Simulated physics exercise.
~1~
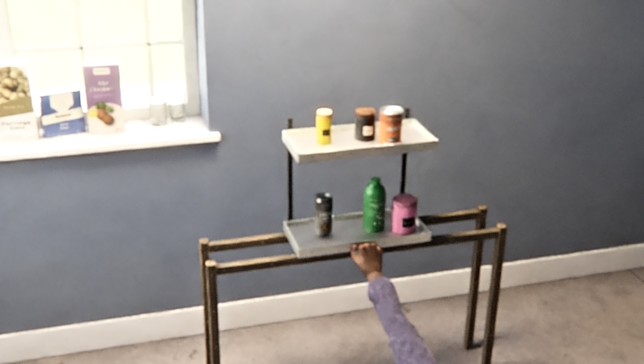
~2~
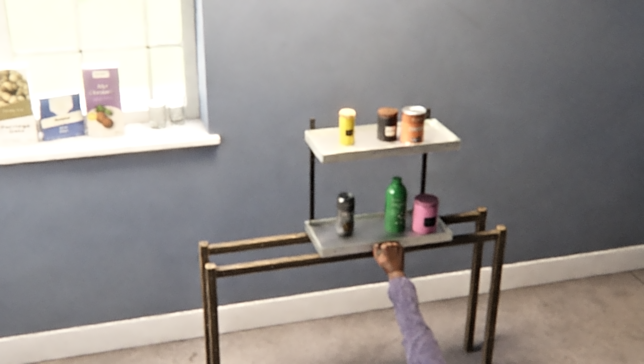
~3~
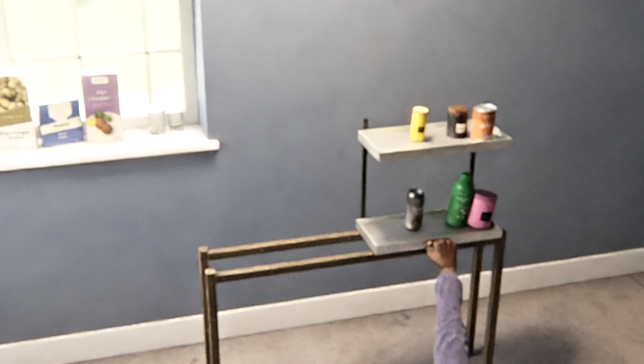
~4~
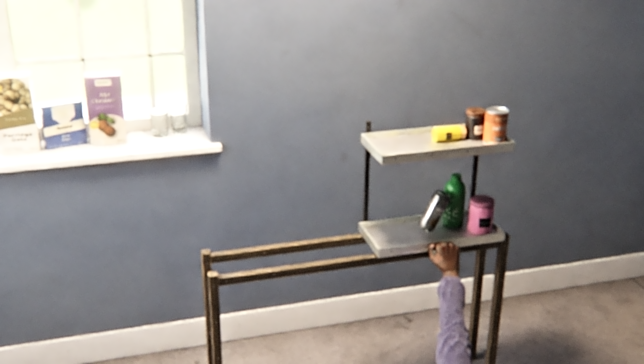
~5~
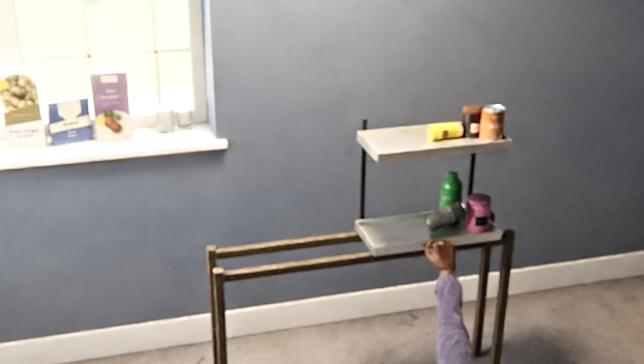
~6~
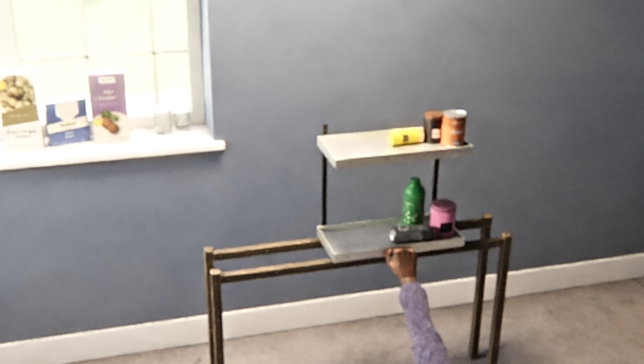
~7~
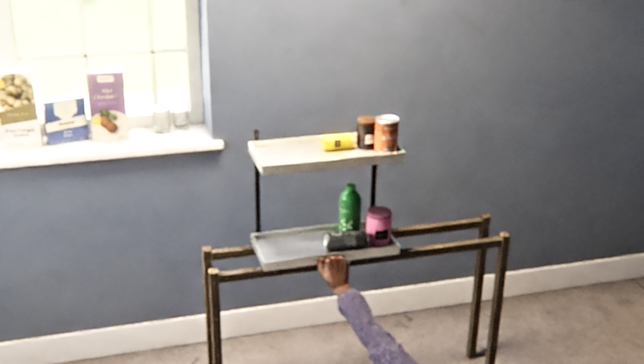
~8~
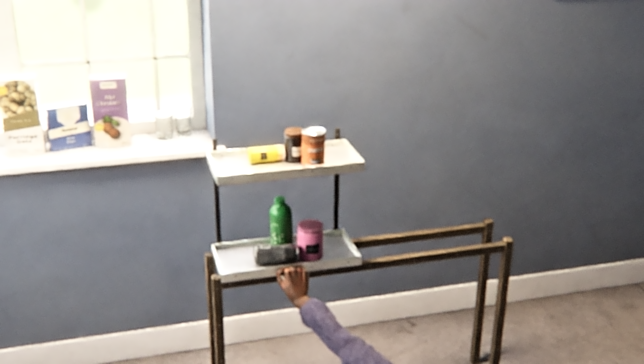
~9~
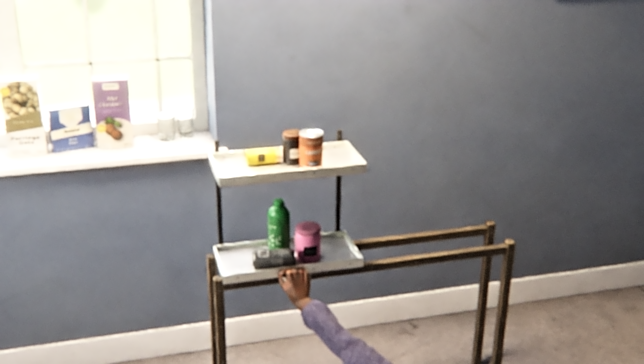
A two-tiered tray on brown rails stands before a blue-grey wall, seen from in front and slightly above, with a bright window and small boxes on the sill at left. A yellow shaker, a black jar and an orange tin sit on top; a grey can, a green bottle and a pink jar sit below. A hand in a purple sleeve moves the tray right to the end of the rails, where the shaker and the can topple. The hand then carries it back left to the far end. It rests there, both fallen items lying down, the others upright.
